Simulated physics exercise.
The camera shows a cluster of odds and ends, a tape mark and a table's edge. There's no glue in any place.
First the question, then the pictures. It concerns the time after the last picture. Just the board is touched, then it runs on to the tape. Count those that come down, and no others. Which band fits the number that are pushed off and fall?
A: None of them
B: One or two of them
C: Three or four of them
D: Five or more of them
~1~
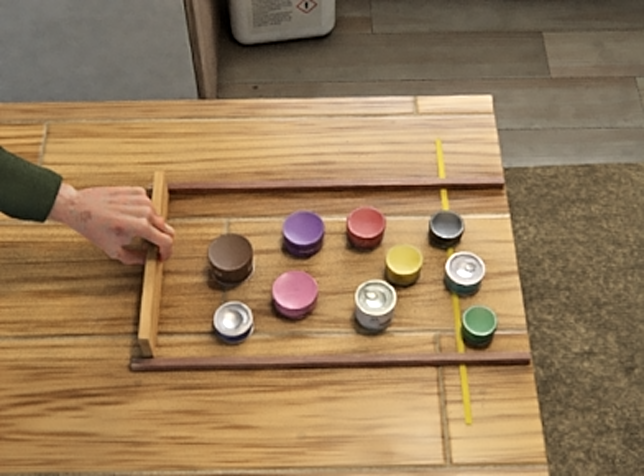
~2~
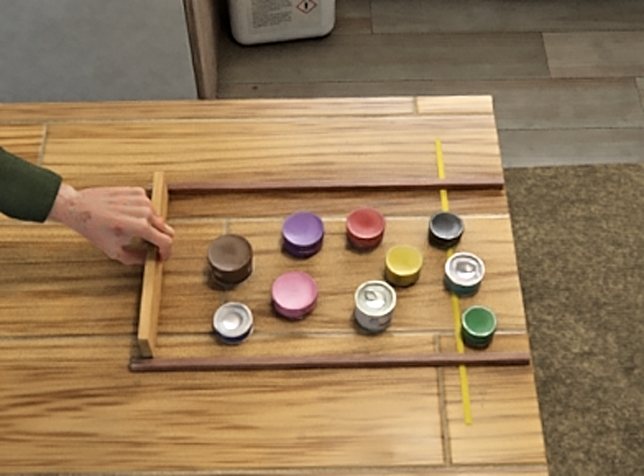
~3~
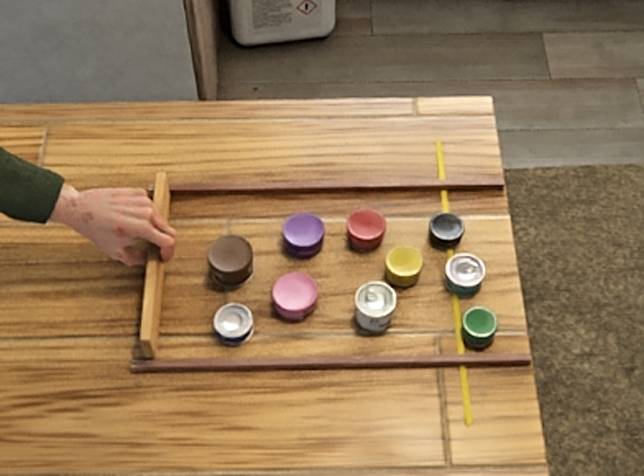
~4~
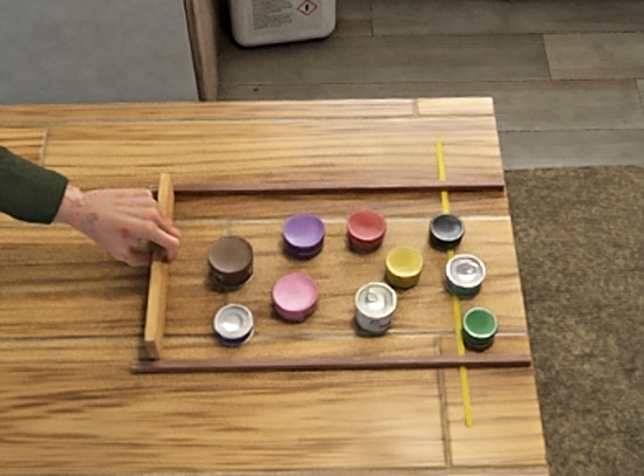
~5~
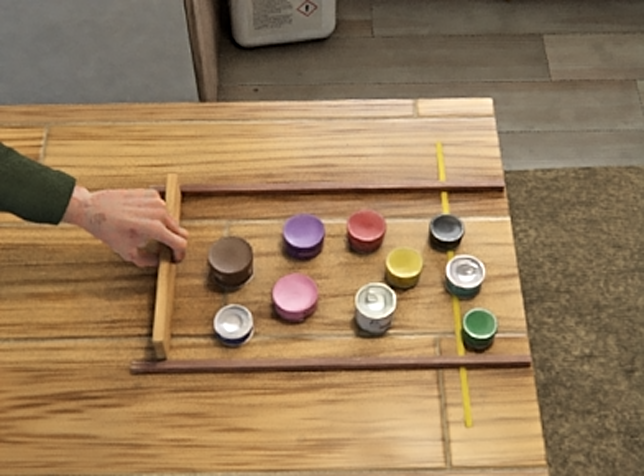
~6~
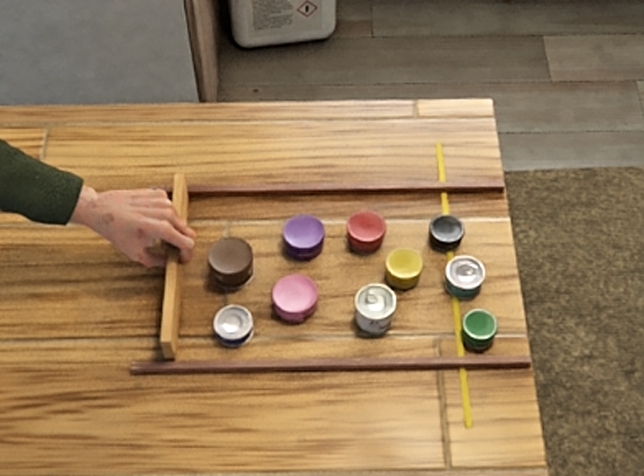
Option C: Three or four of them.
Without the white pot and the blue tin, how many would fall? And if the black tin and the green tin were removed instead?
The counts would be 2 and 1.
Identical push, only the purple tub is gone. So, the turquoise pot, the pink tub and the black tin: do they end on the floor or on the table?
The turquoise pot tumbles off; the pink tub stays on; the black tin survives.
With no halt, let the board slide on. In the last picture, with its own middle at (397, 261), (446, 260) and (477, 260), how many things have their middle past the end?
Place by place: 0, 3 and 6.
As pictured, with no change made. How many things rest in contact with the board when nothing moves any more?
4 touch it.
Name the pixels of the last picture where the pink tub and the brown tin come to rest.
About (478, 296), and about (474, 255).
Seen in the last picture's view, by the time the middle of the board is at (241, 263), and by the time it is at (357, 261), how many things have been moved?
Respectively 2 and 8.
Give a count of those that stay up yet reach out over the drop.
The overhang total is 3.
Soon after, none off yet; green tin at rest near (479, 329); turquoise pot at rest near (464, 278); black tin at rest near (446, 233).
After that, none off yet; green tin at rest near (479, 329); turquoise pot at rest near (464, 278); black tin moving near (456, 233).
In the end, the number that fall off is three or four; gone, black tin, turquoise pot and green tin.
